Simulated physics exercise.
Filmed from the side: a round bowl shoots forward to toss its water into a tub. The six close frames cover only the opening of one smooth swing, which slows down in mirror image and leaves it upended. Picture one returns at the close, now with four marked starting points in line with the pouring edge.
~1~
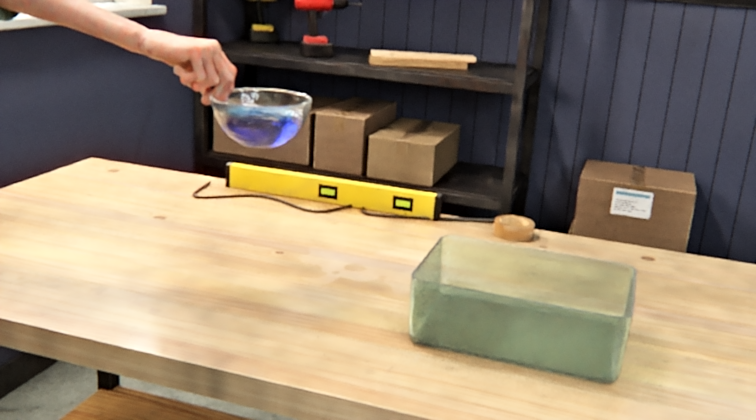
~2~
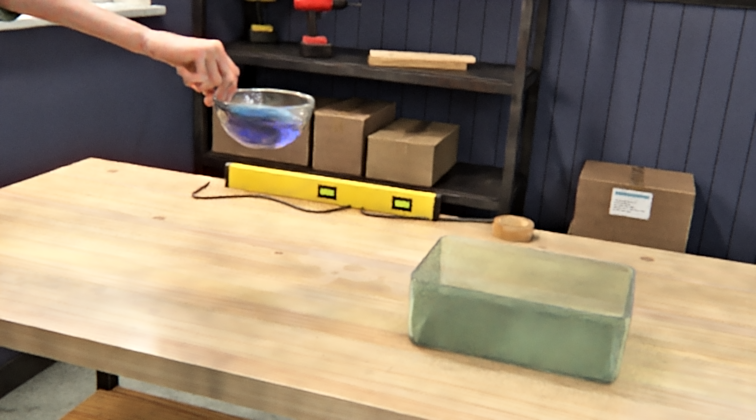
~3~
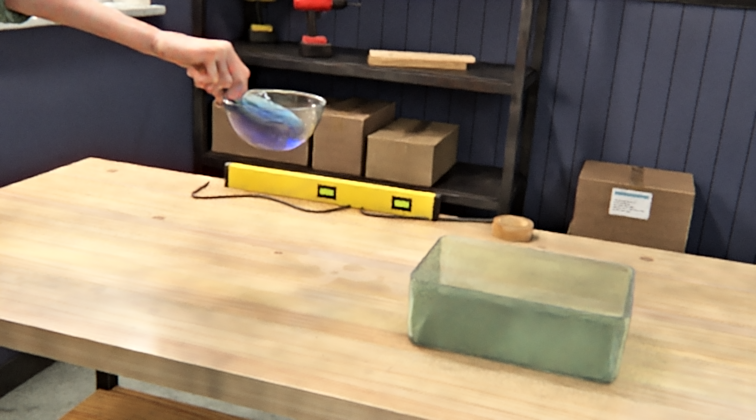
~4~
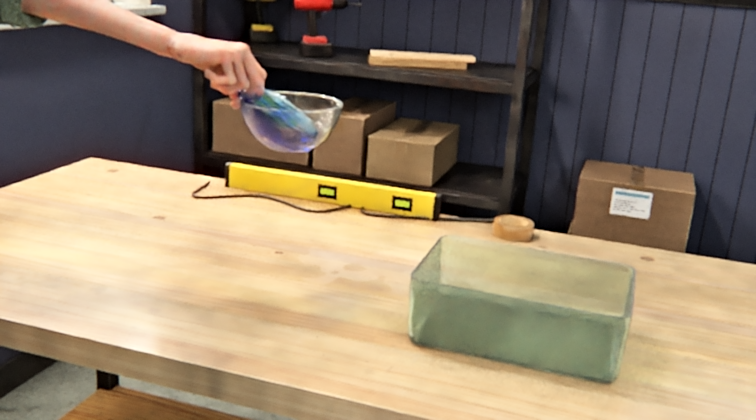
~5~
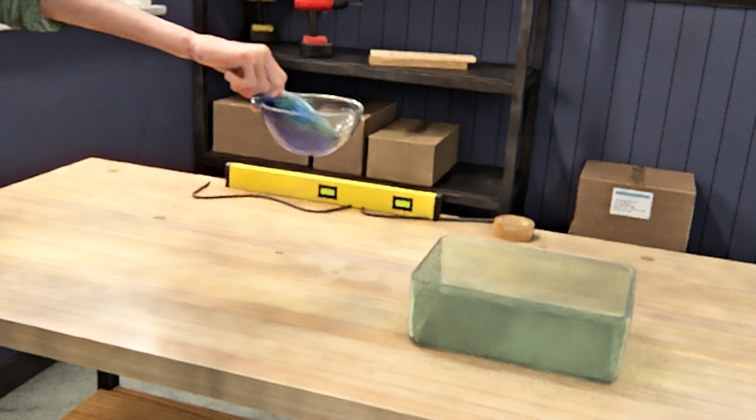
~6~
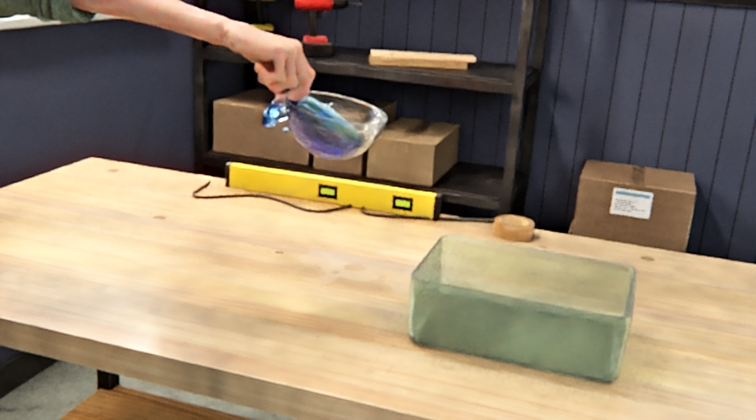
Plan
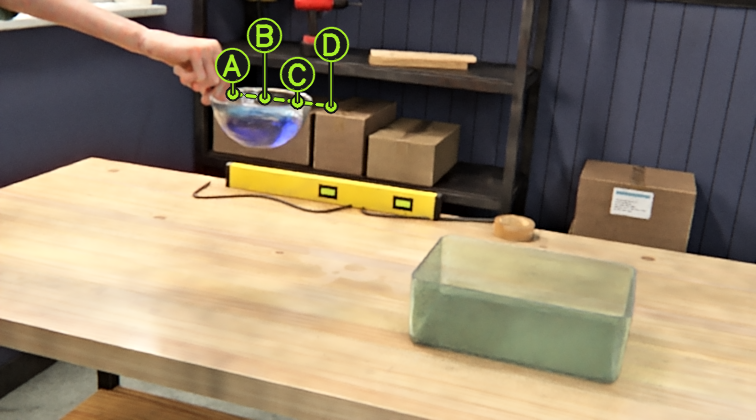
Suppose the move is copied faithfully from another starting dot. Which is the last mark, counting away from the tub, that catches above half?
B is the one.
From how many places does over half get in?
Three.
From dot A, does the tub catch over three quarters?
No, less.
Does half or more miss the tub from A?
Yes.
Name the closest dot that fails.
It is A.
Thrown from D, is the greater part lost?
No, not at all.
On the marked copy, A at (232, 93); B at (264, 97); C at (297, 102); D at (331, 106).
If A is chosen, about 34 % lands in the tub, 61 % falls short and 5 % goes beside or beyond.
If B is chosen, about 64 % lands in the tub, 27 % falls short and 9 % goes beside or beyond.
If C is chosen, about 77 % lands in the tub, 12 % falls short and 11 % goes beside or beyond.
If D is chosen, about 78 % lands in the tub, 12 % falls short and 10 % goes beside or beyond.
